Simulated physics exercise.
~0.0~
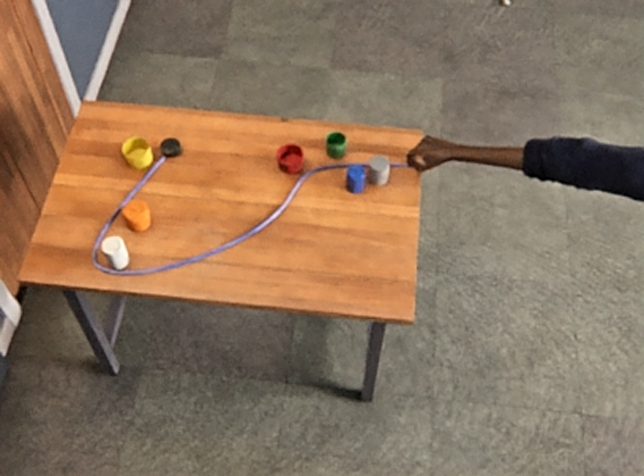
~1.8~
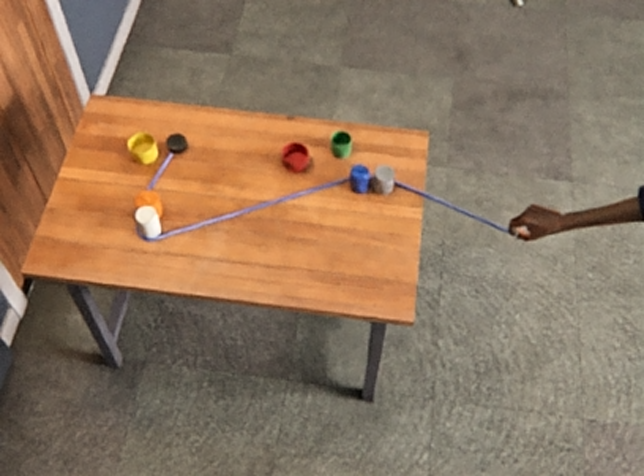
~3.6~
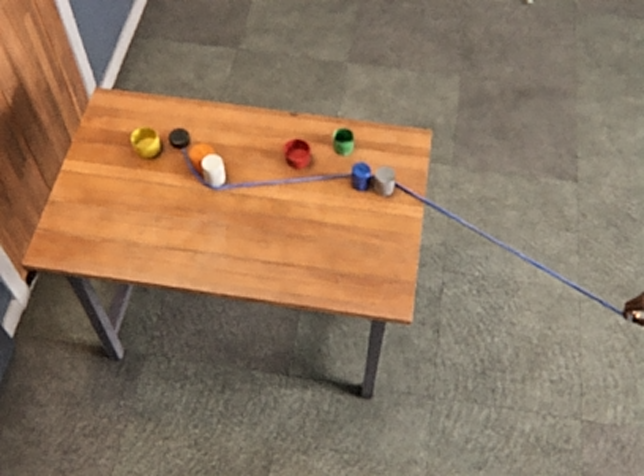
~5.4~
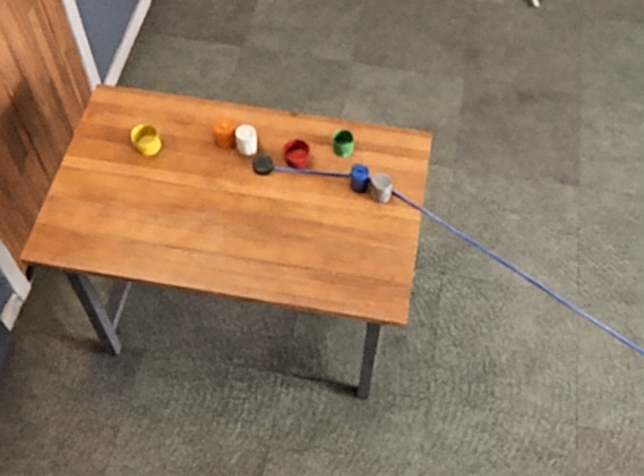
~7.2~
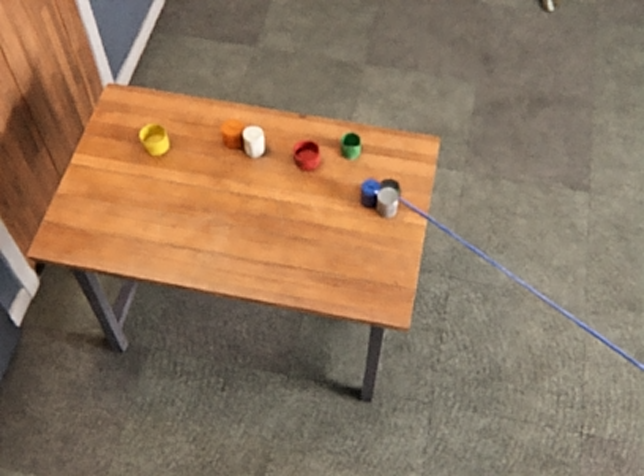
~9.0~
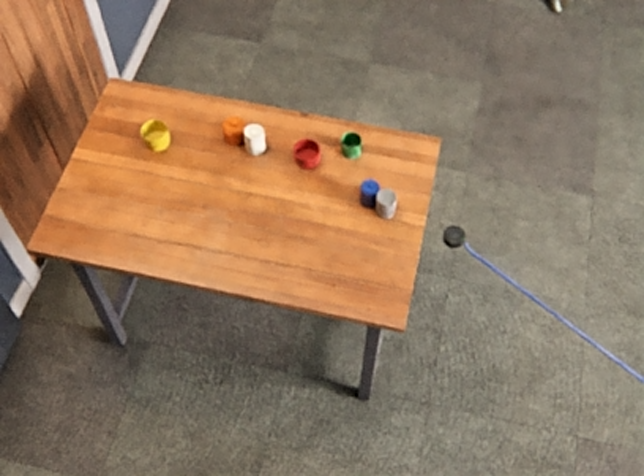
On a wooden desk, a hand pulls a blue cord rightwards, shifting small containers and dragging a black object off.
